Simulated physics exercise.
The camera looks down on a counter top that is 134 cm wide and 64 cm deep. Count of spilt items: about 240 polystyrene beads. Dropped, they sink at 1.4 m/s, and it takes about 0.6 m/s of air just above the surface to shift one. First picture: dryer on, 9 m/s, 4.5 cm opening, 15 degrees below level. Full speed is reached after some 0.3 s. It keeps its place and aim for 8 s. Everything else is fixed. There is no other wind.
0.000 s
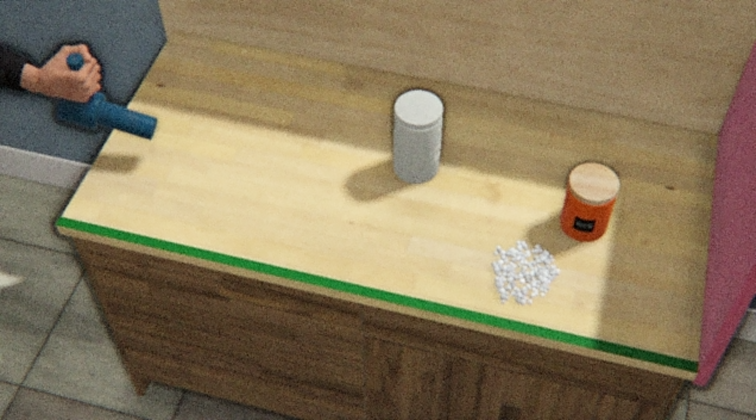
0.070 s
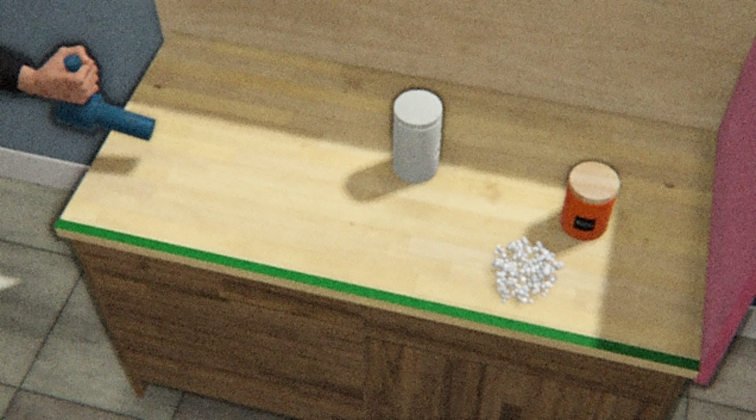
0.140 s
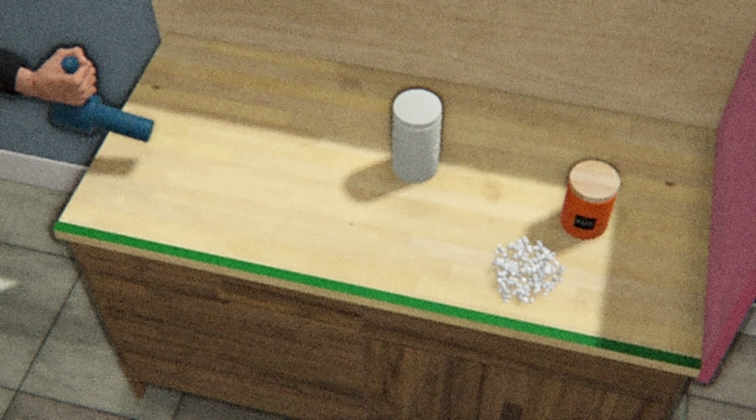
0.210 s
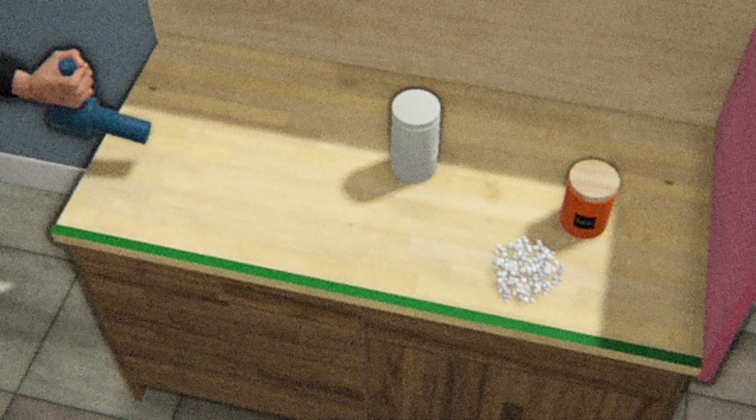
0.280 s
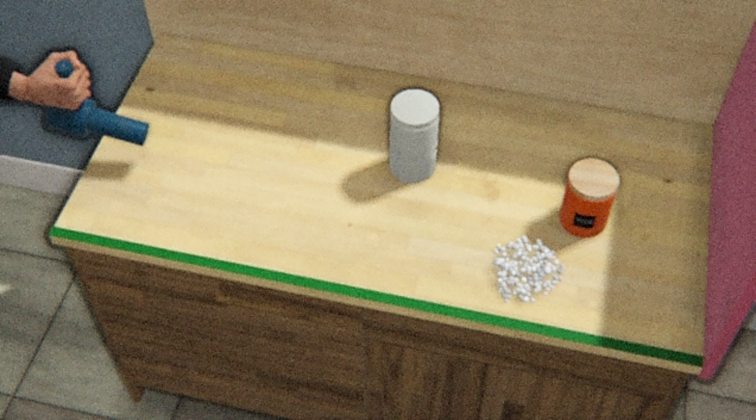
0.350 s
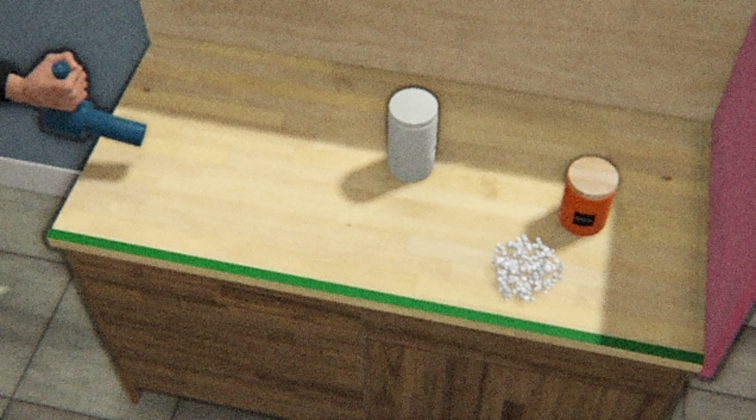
Hand holding a blue dryer at the left of a wooden counter with two jars and white beads lying still.
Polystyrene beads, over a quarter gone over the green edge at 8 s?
My money says the one-in-four line is overrun at that edge.
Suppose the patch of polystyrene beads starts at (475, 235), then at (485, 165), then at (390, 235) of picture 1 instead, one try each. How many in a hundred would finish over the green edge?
First try 70 %, second 4 %, third 100 %.
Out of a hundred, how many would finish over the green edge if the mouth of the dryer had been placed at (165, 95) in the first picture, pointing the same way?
You'd be looking at something like 60 in a hundred.
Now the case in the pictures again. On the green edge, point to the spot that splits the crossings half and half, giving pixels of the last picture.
Close to pixel (624, 350).
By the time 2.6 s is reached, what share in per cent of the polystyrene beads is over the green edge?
I'd put it at about 100 percent.
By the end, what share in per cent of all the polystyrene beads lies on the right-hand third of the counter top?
Roughly 0 %.
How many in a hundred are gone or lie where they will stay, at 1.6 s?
Estimated share: Close to 80 per cent.
After 1.6 s the count stands so, 85 % are over the green edge; the middle of those still in play is near (702, 321).
After 2.6 s the count stands so, 95 % are over the green edge.
After 4.4 s the count stands so, 98 % are over the green edge.
After 8.0 s, at the end, 99 % are over the green edge.
